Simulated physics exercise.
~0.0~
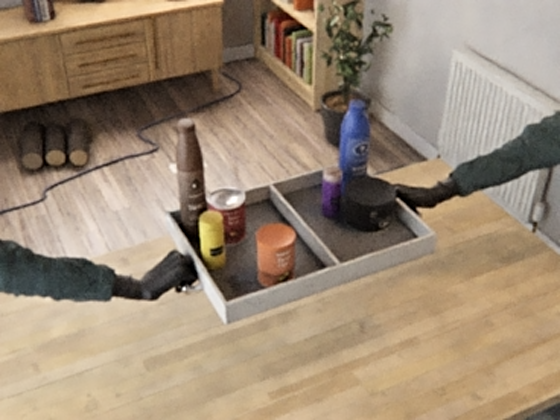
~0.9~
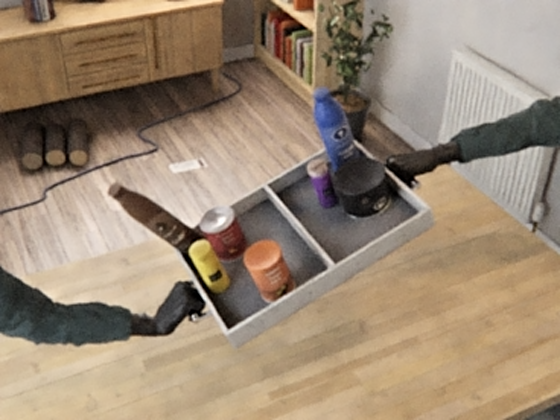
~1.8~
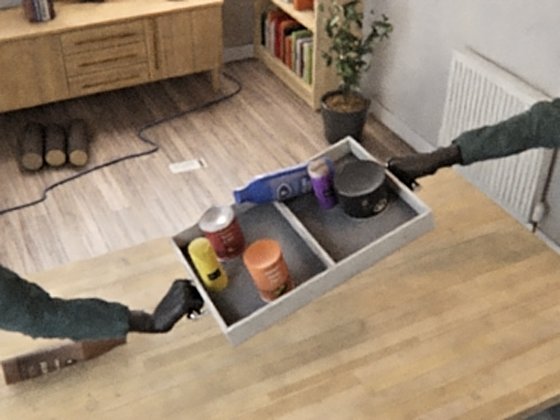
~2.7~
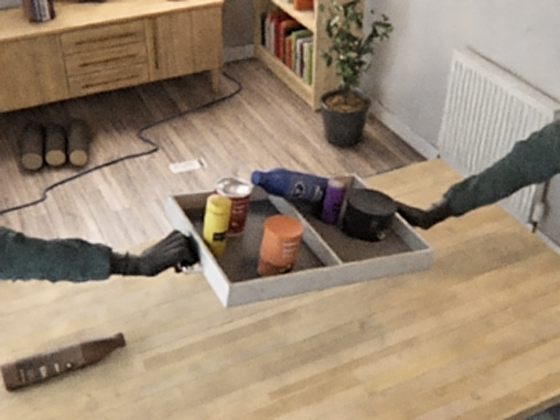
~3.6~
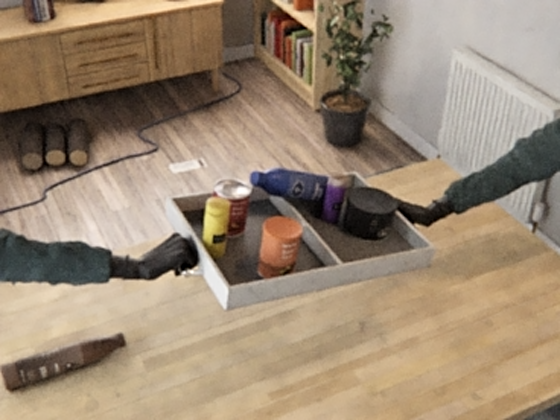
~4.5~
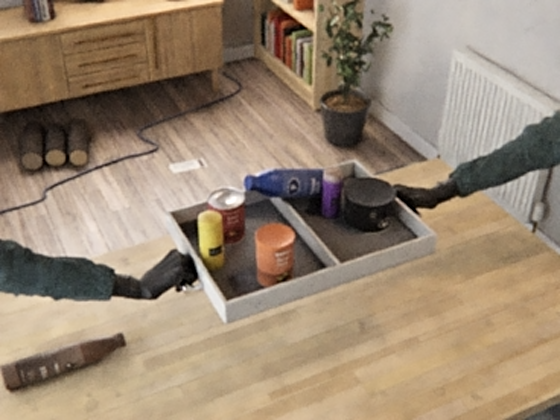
A brown bottle toppled off a divided tray onto the wooden table as two gloved hands tipped it left, and a blue bottle fell over too. The hands tilted the tray slightly right, then levelled it, with the blue bottle still lying aboard.
